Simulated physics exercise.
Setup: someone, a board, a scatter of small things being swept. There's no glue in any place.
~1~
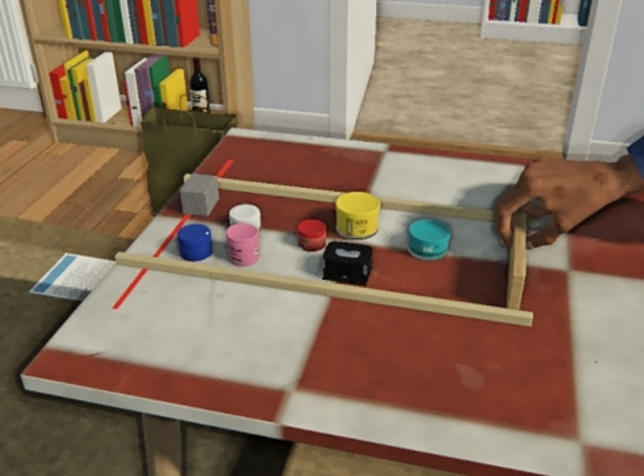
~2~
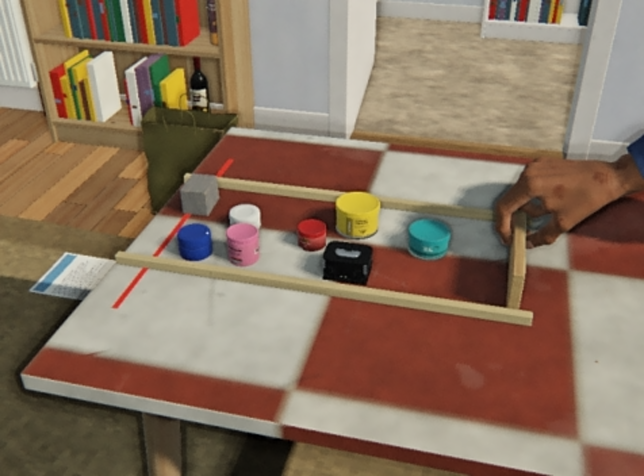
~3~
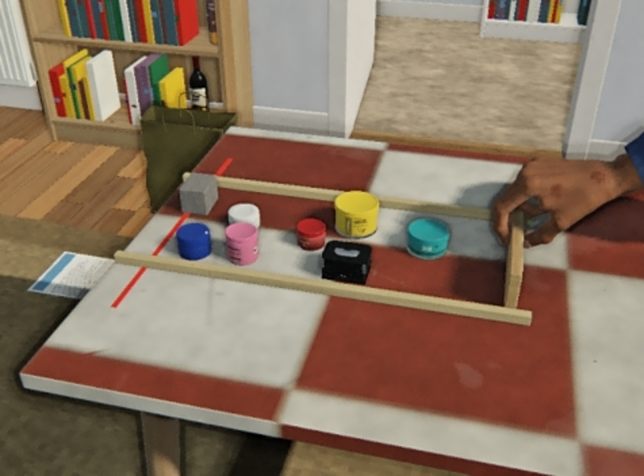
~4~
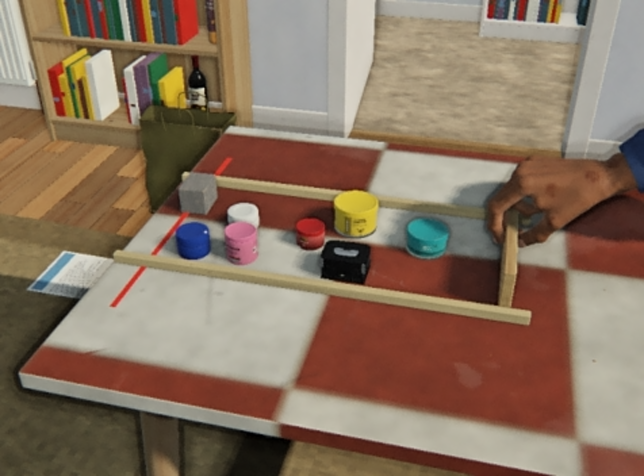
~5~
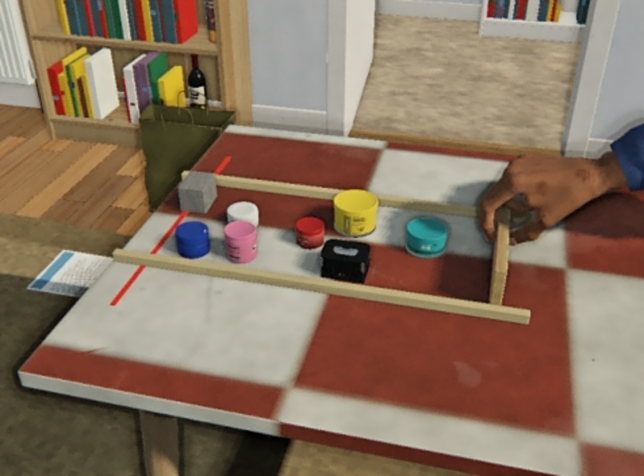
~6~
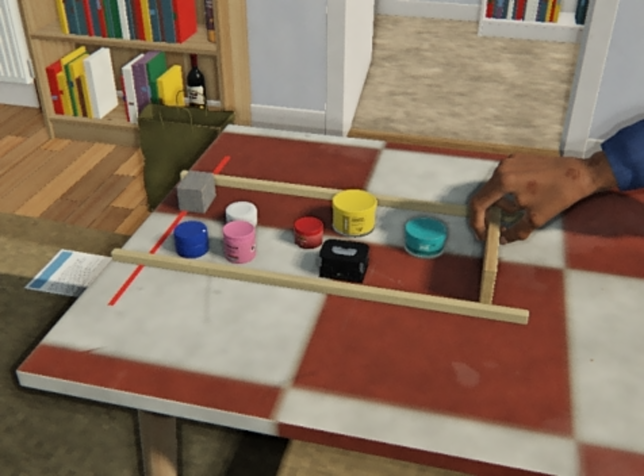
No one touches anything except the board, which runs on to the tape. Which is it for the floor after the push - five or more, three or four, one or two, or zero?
The push is going to knock five or more off the table.
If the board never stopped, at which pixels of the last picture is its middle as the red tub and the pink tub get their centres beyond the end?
Near (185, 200), then near (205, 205).
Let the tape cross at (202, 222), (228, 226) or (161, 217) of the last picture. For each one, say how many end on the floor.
You'd get 2, then 0, then 8.
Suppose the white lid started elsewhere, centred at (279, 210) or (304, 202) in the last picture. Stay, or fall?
Goes off the end, then goes off the end.
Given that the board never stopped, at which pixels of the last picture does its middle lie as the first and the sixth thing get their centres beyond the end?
About (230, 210) and about (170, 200).
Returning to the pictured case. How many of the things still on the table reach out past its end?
It comes to 3.
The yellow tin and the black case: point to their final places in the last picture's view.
You'll see the yellow tin at (177, 182), with the black case at (137, 234).
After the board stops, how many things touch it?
Contact count: 3.
Soon after, none off yet; grey block at rest near (197, 192); blue lid at rest near (191, 240); white lid at rest near (242, 216).
After that, none off yet; grey block displaced about its own width near (177, 186); blue lid displaced well along near (119, 231); white lid displaced well along near (175, 207).
In the end, the number that fall off is five or more; gone, red tub, pink tub, white lid, blue lid and grey block.
